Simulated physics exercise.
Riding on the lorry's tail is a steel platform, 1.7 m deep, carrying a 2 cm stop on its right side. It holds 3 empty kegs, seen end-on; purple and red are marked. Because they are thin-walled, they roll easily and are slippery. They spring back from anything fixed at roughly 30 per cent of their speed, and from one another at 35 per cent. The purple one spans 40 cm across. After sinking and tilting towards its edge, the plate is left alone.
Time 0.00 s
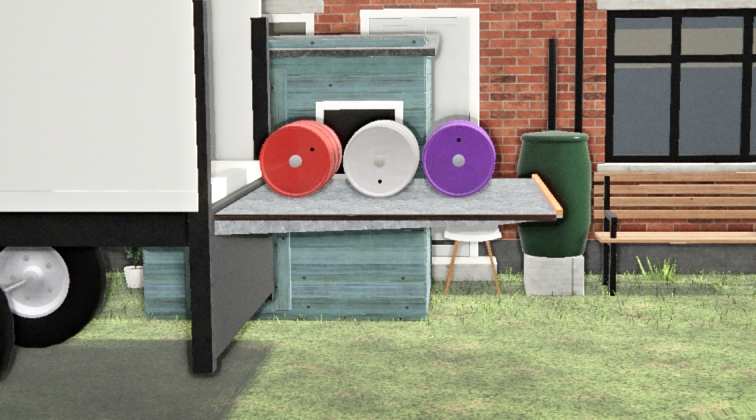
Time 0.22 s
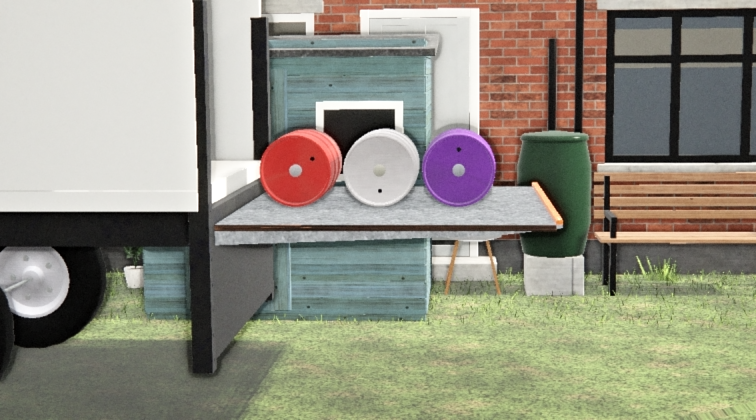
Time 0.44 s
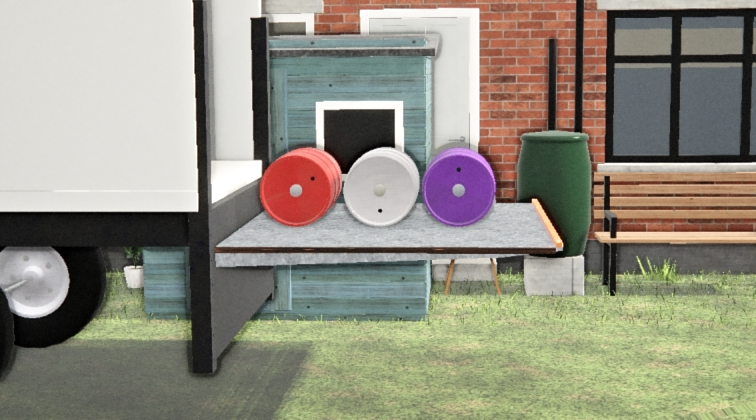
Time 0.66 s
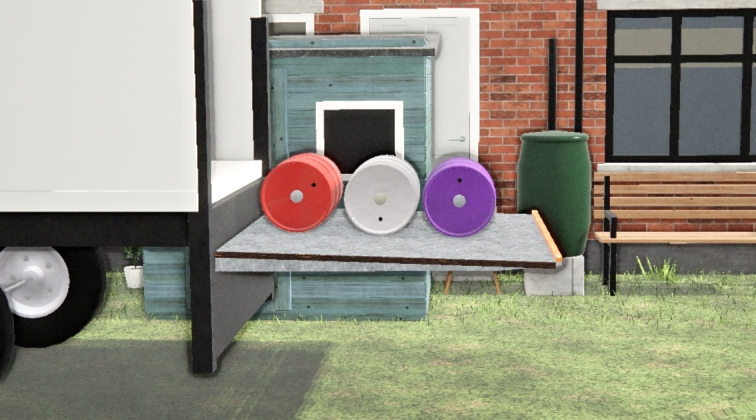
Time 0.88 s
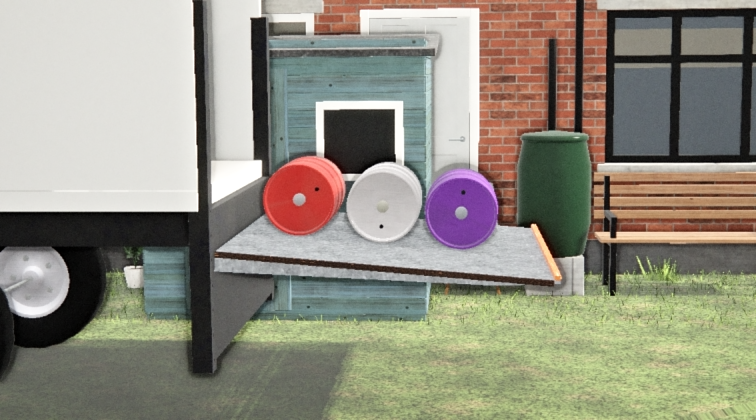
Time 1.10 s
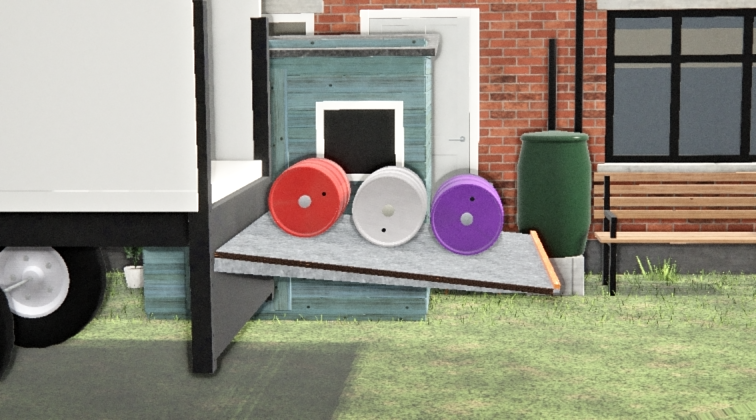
We see red, white and purple drums side by side on a platform behind a lorry; the platform lowers, then tilts down to the right, and the drums shift slightly rightward towards its orange edge.
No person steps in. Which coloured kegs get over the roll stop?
As it turns out, the purple keg goes past the stop, while the red goes past the stop.
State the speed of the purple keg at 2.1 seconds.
It moves at about 0.5 m/s.
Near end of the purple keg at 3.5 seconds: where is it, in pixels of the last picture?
Around pixel (721, 364).
Then, 2.1 s in, purple is on the plate, 5 cm from the stop, rolling right; red is on the plate, 85 cm from the stop, rolling right; 0 gone from the plate.
Then, 3.5 s in, purple is on the ground; red is over the stop and falling; 3 gone from the plate.
In the end (6.5 s), purple is off the lift, on the ground; red is on the ground; 3 gone from the plate.
